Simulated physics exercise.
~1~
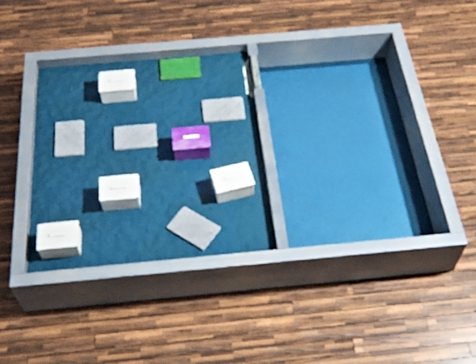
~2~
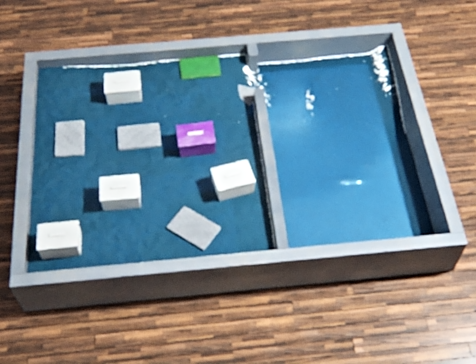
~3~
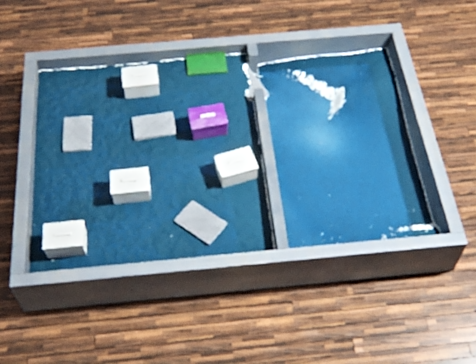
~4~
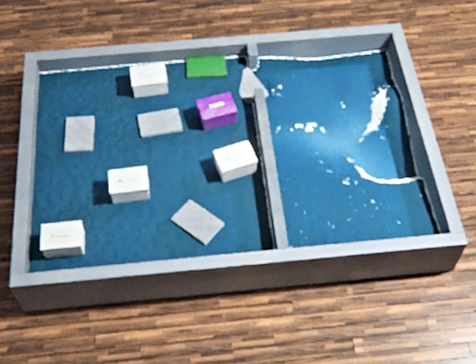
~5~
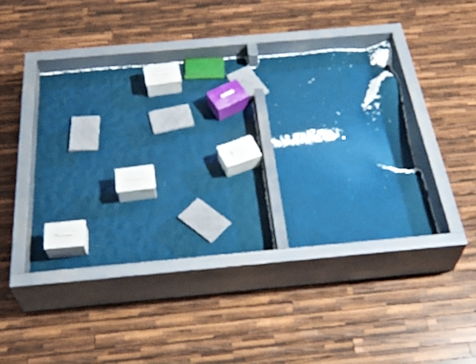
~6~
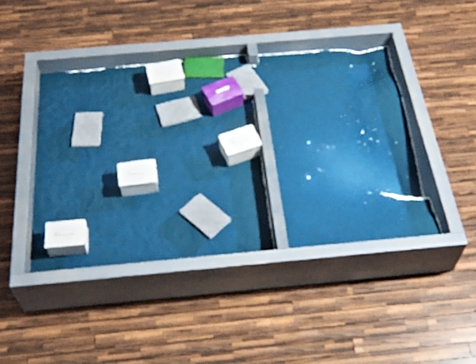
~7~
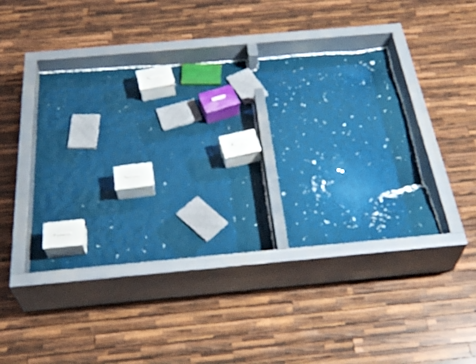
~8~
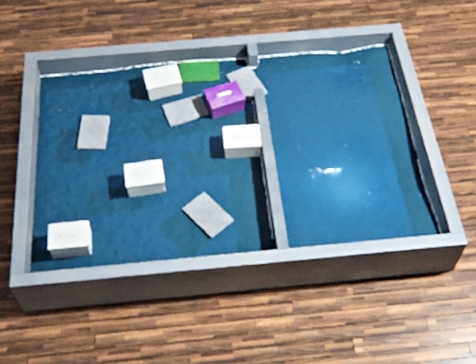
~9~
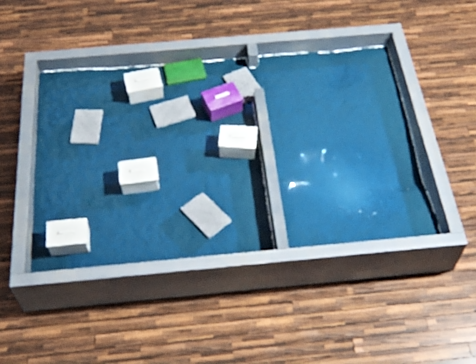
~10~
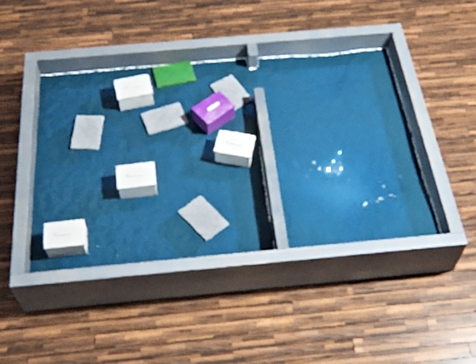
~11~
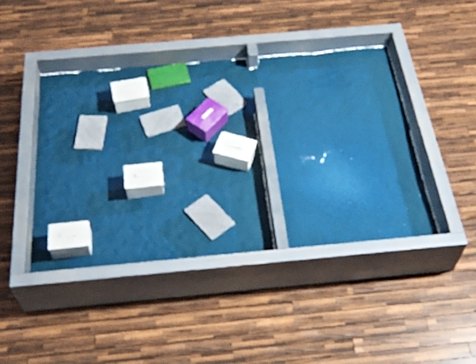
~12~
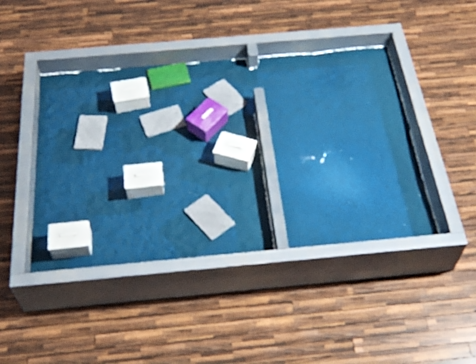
White, grey, green and purple blocks drifting right toward a gap in a basin's divider, bunching there, then easing back left, still afloat.
